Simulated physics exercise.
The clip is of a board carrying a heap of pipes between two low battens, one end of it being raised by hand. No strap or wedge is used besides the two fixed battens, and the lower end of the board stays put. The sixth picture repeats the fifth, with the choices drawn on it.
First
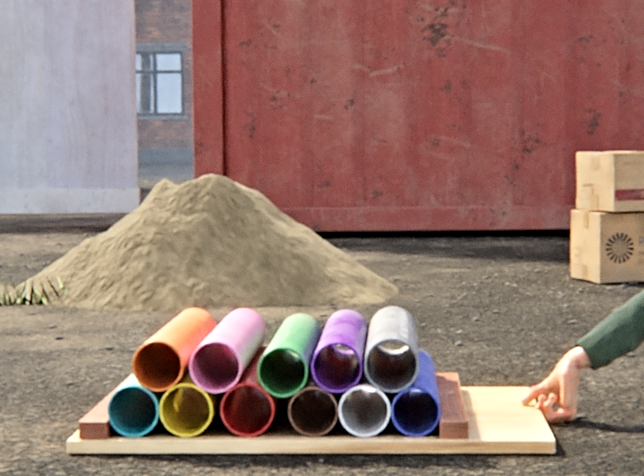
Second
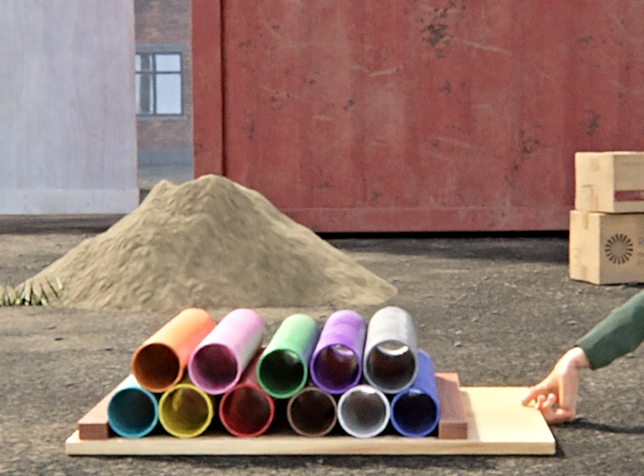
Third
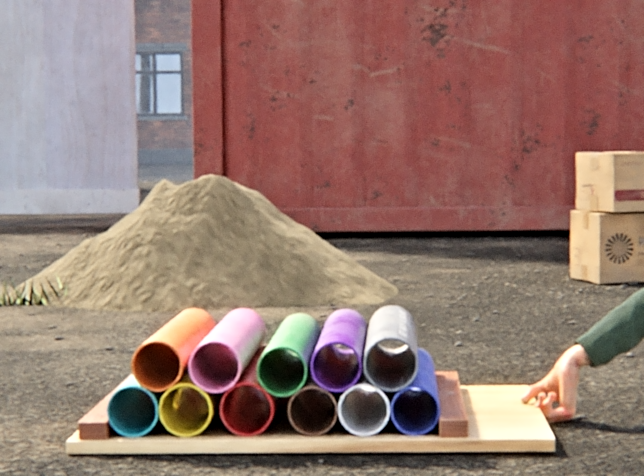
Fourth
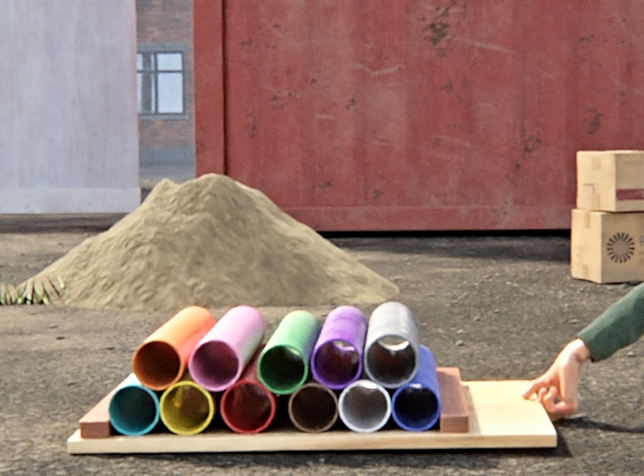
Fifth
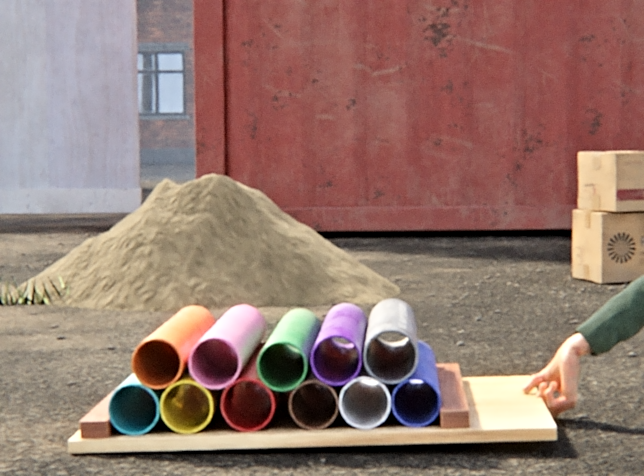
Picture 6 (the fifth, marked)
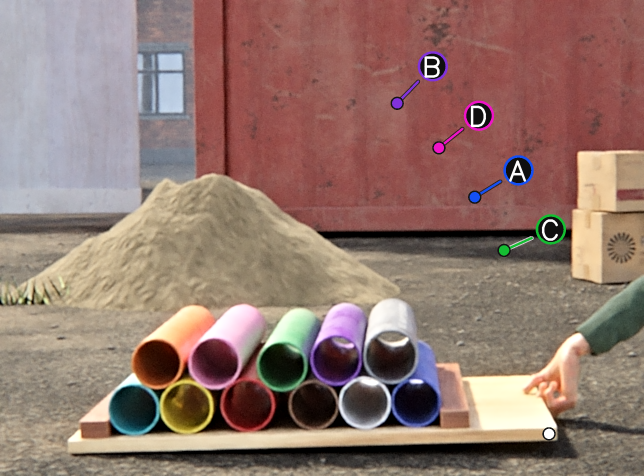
On rough ground outdoors, a hand slightly raises the right end of a board holding colourful pipes.
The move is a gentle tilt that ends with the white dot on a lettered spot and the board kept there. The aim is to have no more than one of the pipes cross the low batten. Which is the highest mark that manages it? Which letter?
No higher than C.
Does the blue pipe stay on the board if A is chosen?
The blue pipe: Yes.
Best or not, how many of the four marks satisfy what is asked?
The number is one.
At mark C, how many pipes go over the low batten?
At C the number is none.
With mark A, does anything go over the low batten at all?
Yes.
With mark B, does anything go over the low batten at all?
At B: Yes.
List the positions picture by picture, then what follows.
The first picture shows white pipe (364, 411); blue pipe (416, 412); pink pipe (215, 367).
The second picture shows pink pipe (215, 367); grey pipe (391, 366).
The third picture shows board (317, 409); white pipe (364, 410); blue pipe (415, 411); red pipe (247, 409).
The fourth picture shows board (318, 406); yellow pipe (186, 408).
The fifth picture shows board (319, 403); yellow pipe (186, 407).
On the copy, A at (475, 197); B at (397, 104); C at (504, 250); D at (439, 148); the white dot at (549, 434).
On C. First, board at 15°.
Then, board at 24°.
Finally, board at 24°, none over the low batten.
By contrast, A five over the low batten; B eleven over the low batten; D five over the low batten.
